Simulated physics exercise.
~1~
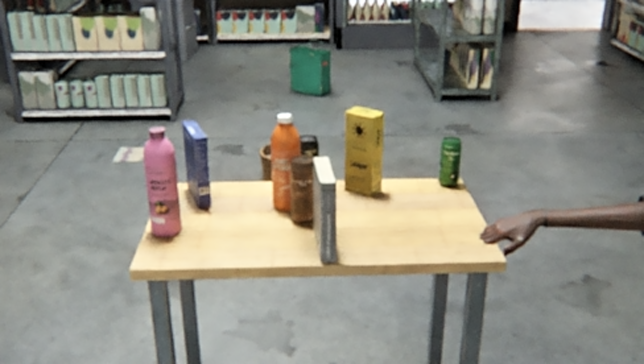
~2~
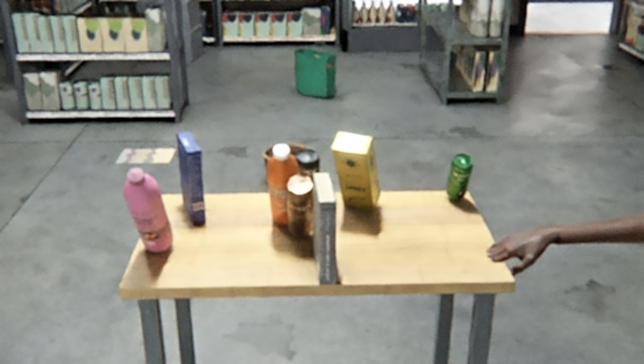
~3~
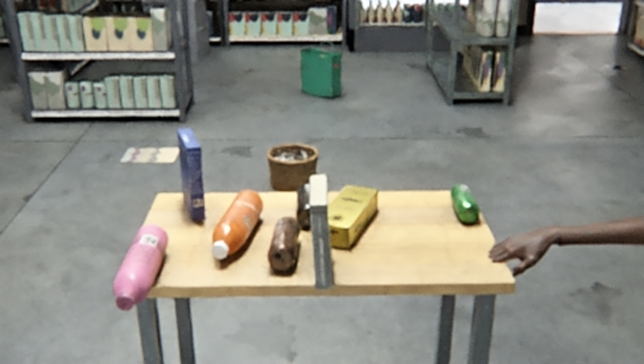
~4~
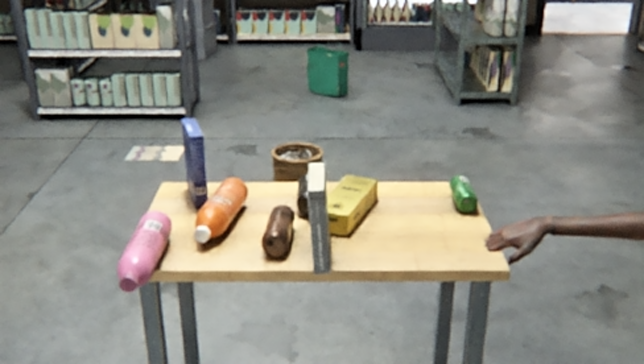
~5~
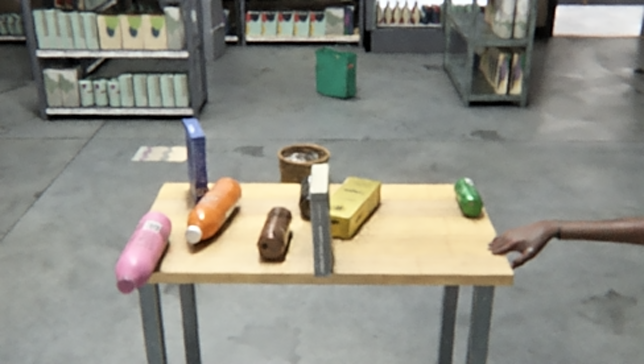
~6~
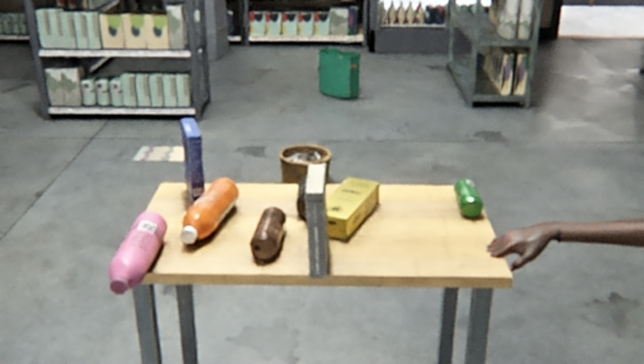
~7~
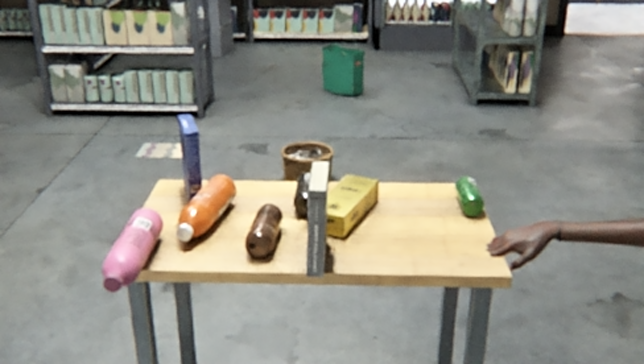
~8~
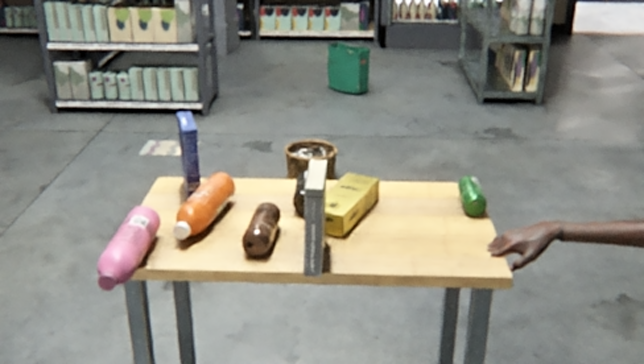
A light wooden table, with a hand resting at its right edge, jerks toward the viewer in a store aisle lined with shelves, carrying bottles, cans, boxes and a grey book. The pink bottle, orange bottle and yellow carton lean over as the table moves. They then topple, along with the brown, black and green cans, while the small purple shaker disappears from the top. The orange bottle and brown can roll a little to the left, then nearly settle. At the end, the grey book and blue packet still stand among the fallen items, the pink bottle jutting over the left edge.
